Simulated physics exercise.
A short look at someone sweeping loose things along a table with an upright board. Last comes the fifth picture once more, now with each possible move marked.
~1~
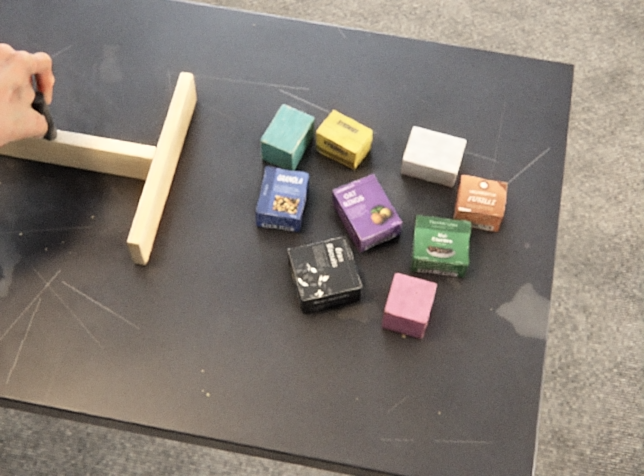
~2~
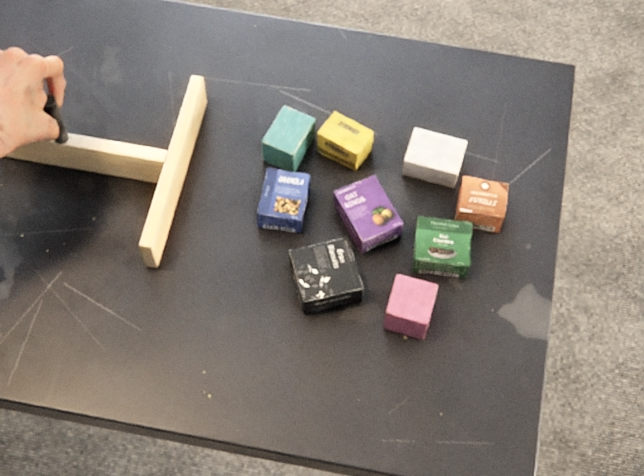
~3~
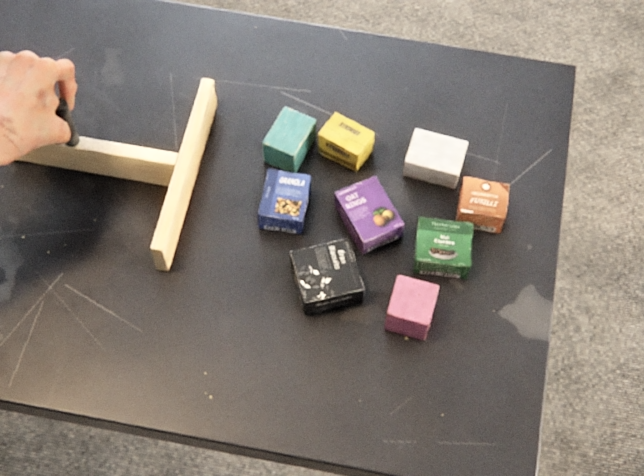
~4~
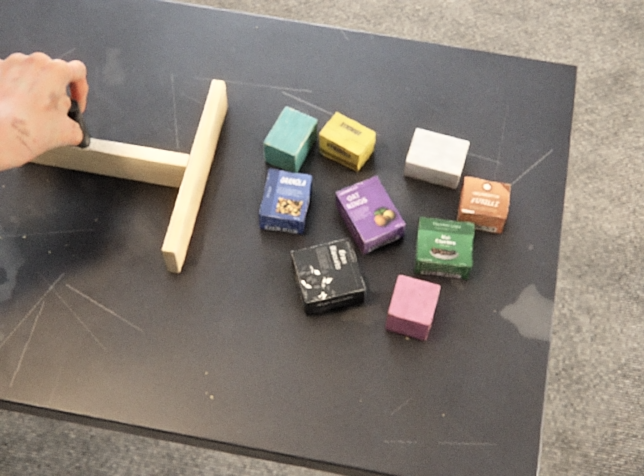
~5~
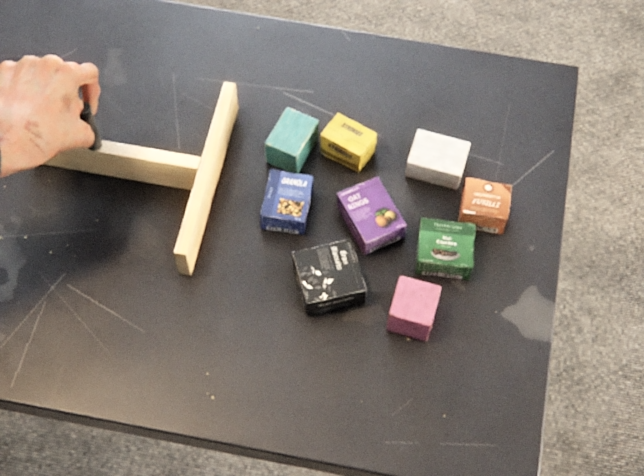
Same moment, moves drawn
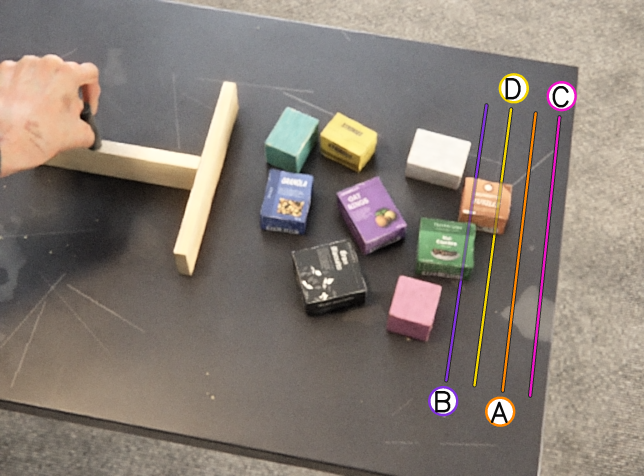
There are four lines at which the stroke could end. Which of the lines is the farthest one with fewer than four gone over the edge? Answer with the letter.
No fourth one falls up to B.
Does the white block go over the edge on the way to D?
Yes.
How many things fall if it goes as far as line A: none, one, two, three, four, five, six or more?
In all, six or more.
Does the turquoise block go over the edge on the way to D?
No.
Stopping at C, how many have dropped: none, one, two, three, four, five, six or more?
Six or more.
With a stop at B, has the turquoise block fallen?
No.
On the marked copy, A at (520, 242); B at (468, 233); C at (546, 247); D at (494, 238).
With B. Early on, board (300, 180); yellow box (380, 146); turquoise block (336, 148).
Further on, board (395, 196); green packet (516, 262); orange box (518, 210).
At the end, board (468, 209); orange box over the edge; white block over the edge; three fallen.
As for the rest, A drops six; C drops nine; D drops five.
